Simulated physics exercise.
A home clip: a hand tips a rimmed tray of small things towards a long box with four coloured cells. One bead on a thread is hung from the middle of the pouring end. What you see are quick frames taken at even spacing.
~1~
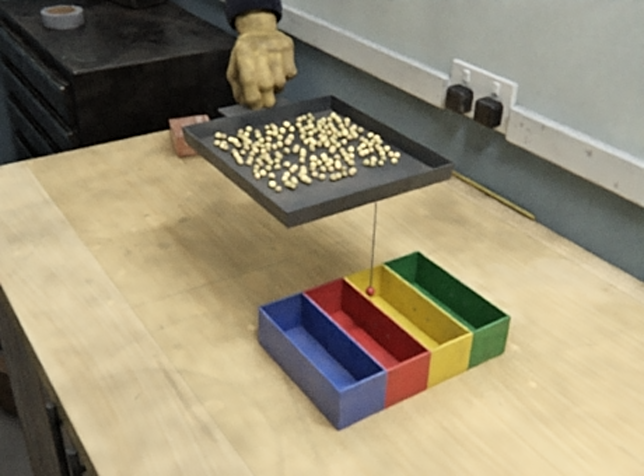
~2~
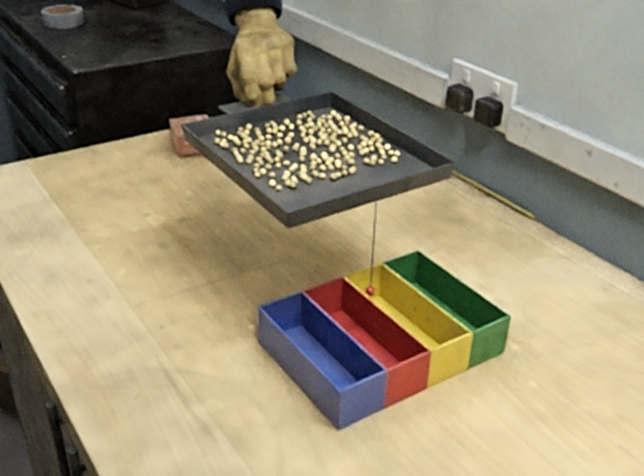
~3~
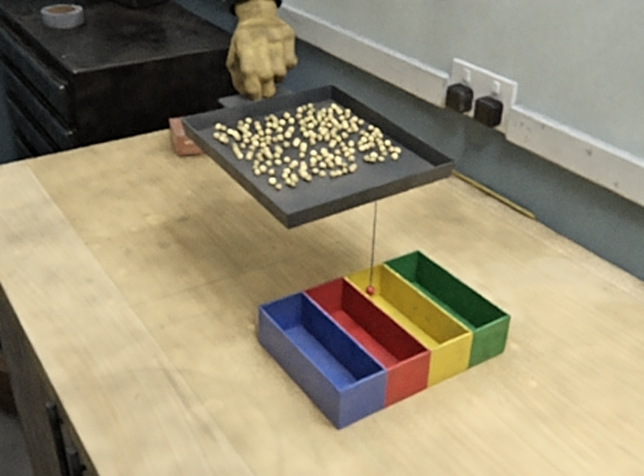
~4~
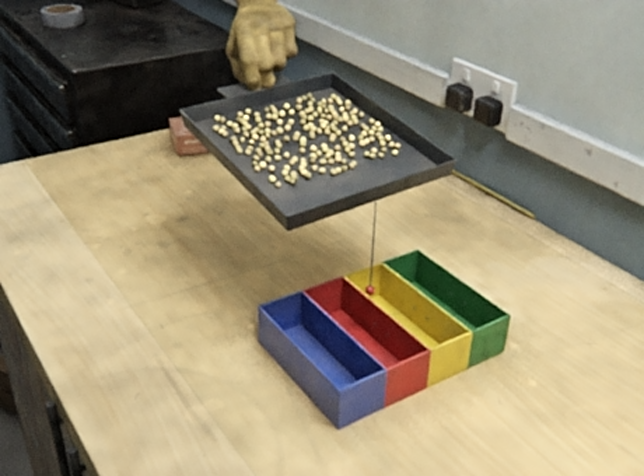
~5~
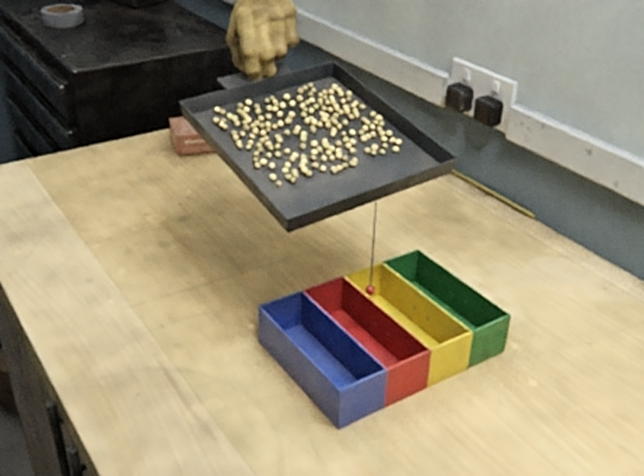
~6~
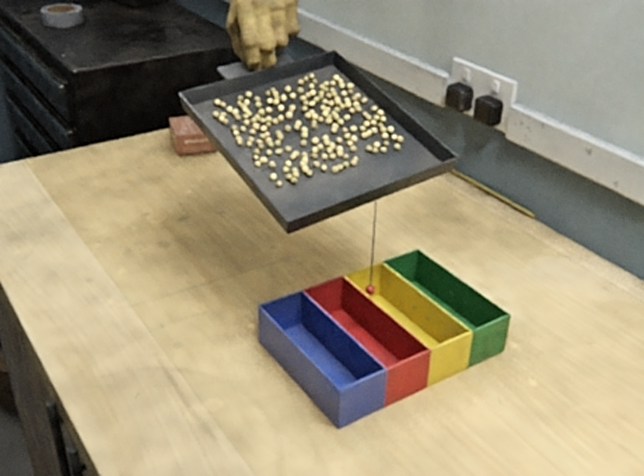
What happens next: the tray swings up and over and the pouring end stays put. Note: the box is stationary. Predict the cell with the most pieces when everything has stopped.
I would say the blue cell.
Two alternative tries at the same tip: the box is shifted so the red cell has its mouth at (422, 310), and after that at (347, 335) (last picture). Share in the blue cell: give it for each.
Around 10 and then 60 per cent.
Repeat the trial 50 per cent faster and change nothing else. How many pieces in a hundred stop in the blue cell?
I'd expect close to 80 per cent.
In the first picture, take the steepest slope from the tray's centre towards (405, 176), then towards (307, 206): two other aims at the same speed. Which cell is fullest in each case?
Try 1 - the green one; try 2 - the blue cell.
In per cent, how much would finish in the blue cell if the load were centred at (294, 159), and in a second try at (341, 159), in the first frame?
Around 80 then around 60 per cent.
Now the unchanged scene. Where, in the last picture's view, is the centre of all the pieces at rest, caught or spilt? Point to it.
Centre at rest, last view: Approx. (325, 371).
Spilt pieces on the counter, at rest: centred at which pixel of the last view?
Approximately (273, 416).
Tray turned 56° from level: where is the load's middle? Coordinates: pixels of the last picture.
(327, 206).
Just after the last frame, tray tipped steeply; almost all on the tray; just a few in the blue cell; just a few falling or outside the box.
A moment on, tray tipped right over; the larger part on the tray; about a tenth in the blue cell; just a few in the red cell; about a tenth falling or outside the box.
Further on, tray tipped past a quarter turn; the larger part in the blue cell; about a tenth in the red cell; just a few in the yellow cell; about a tenth falling or outside the box.
When it is over, tray tipped past a quarter turn; the larger part in the blue cell; about a tenth in the red cell; just a few in the yellow cell; not one in the green cell; about a tenth outside the box.
